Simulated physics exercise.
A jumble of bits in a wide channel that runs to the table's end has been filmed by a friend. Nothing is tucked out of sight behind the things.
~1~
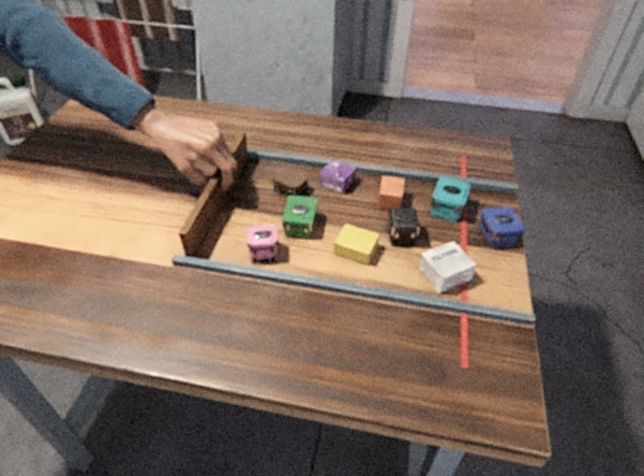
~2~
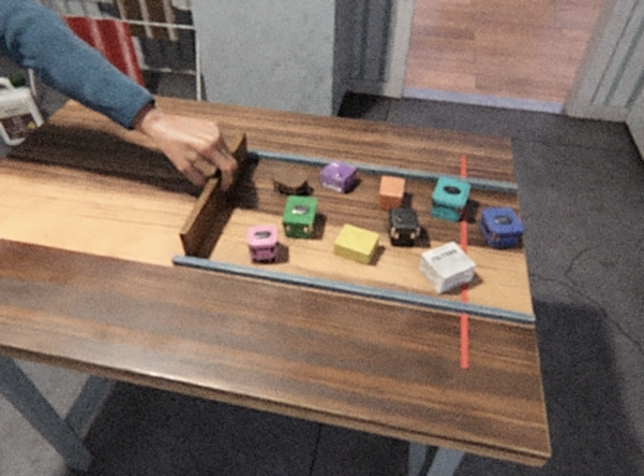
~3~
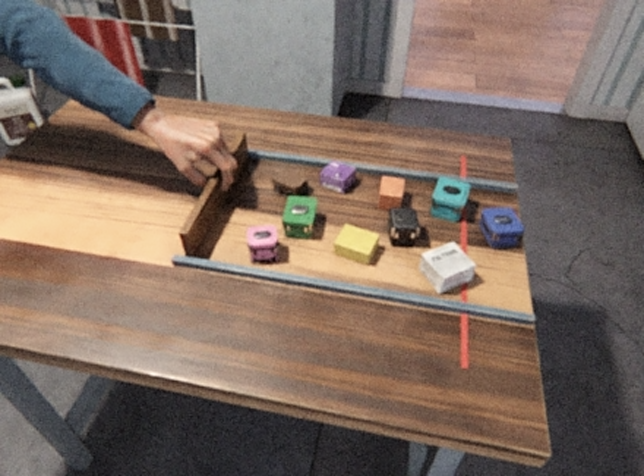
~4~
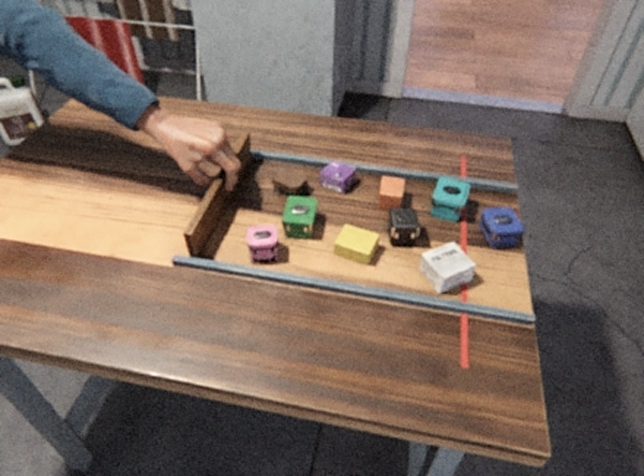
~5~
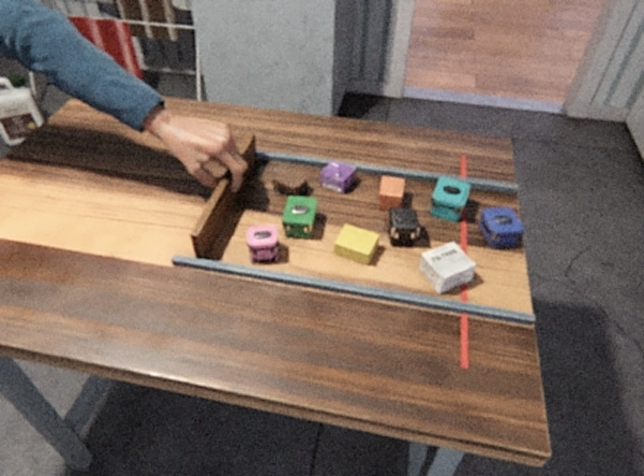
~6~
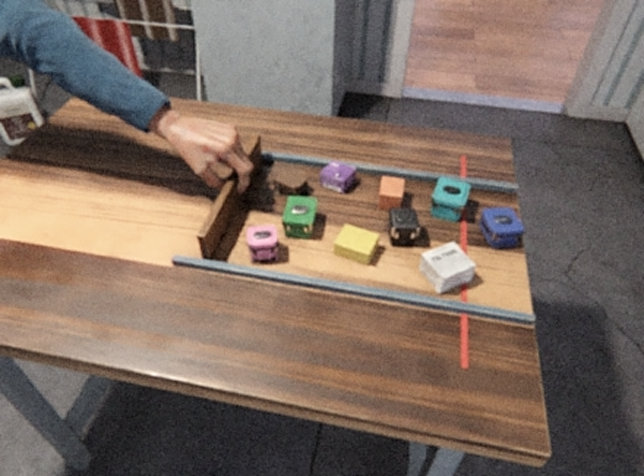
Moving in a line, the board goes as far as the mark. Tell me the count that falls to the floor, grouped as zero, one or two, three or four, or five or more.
The count is three or four.
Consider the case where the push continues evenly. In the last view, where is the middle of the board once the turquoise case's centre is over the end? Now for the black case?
Turquoise case over the end: About (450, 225). Black case over the end: About (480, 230).
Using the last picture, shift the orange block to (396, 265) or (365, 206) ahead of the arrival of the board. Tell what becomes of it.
First: Safe; second: Safe.
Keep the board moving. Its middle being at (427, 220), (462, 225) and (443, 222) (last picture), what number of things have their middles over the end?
Counts by place: 0 / 3 / 0.
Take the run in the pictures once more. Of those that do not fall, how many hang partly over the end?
Number: 1.
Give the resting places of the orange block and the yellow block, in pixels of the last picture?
You'll find the orange block at roughly (507, 209) and the yellow block at roughly (510, 277).
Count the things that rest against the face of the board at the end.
At rest, 4 are in contact.
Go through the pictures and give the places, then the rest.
The first picture shows blue case (500, 227); turquoise case (450, 199); white box (447, 267); board (218, 190); tape (464, 239).
The second picture shows turquoise case (450, 199); pink case (263, 244).
The third picture shows white box (447, 267); orange block (391, 194).
The fourth picture shows blue case (500, 227); black case (403, 227).
The fifth picture shows turquoise case (450, 199); purple box (338, 177).
The sixth picture shows blue case (500, 227); turquoise case (450, 199); white box (447, 267); board (234, 192); tape (464, 239).
Soon after, none off yet; blue case at rest near (500, 227); turquoise case at rest near (450, 199); white box at rest near (447, 267).
At rest, the number that fall off is three or four; fallen, white box, turquoise case and blue case.
